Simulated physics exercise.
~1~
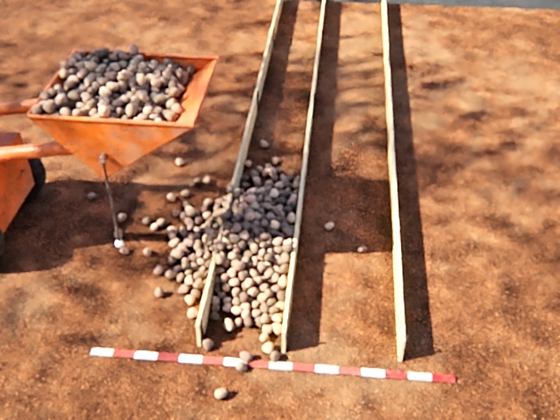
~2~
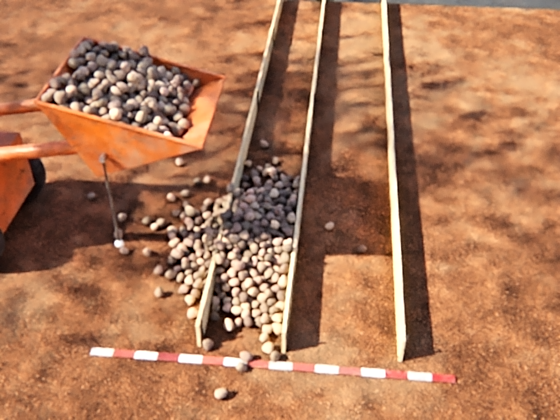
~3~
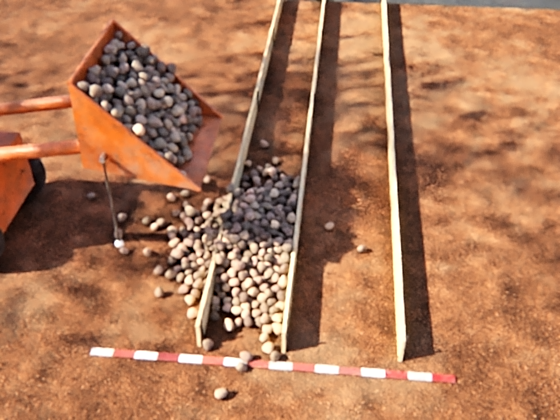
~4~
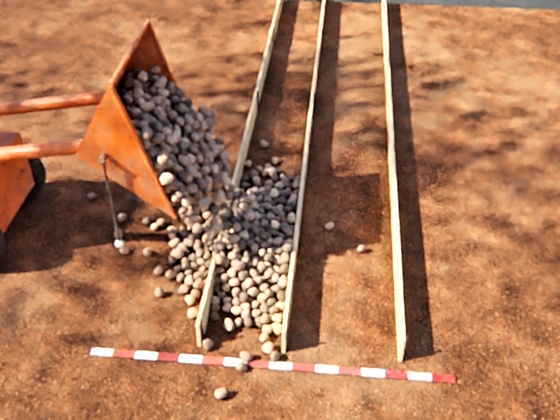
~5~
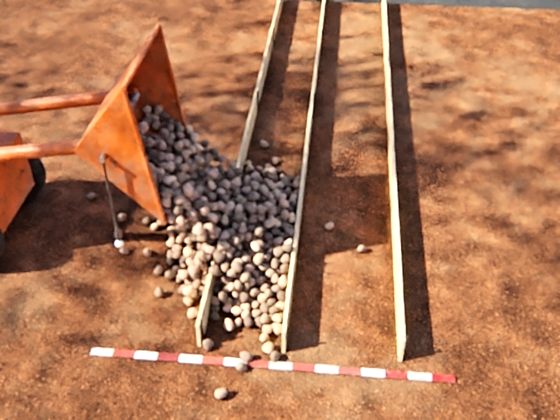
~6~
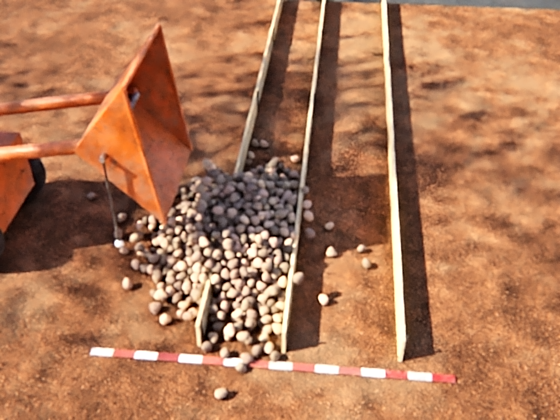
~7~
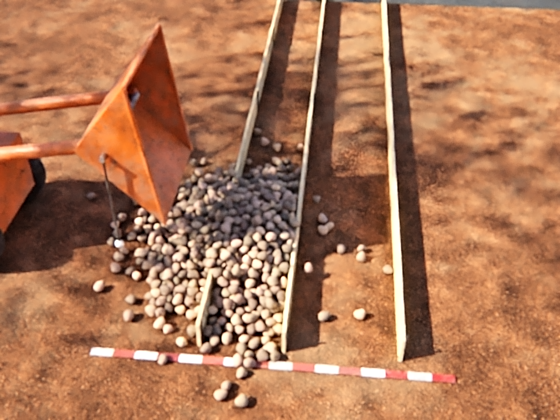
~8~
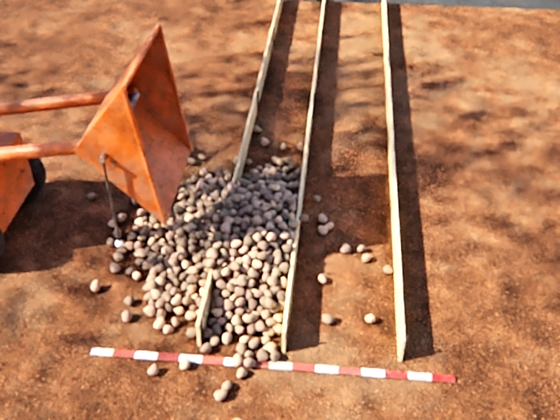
An orange bucket heaped with round stones tipped to the right and poured them onto a pile already lying around the left plank, until it hung empty above the spread heap, with a few stray stones beyond the middle plank.
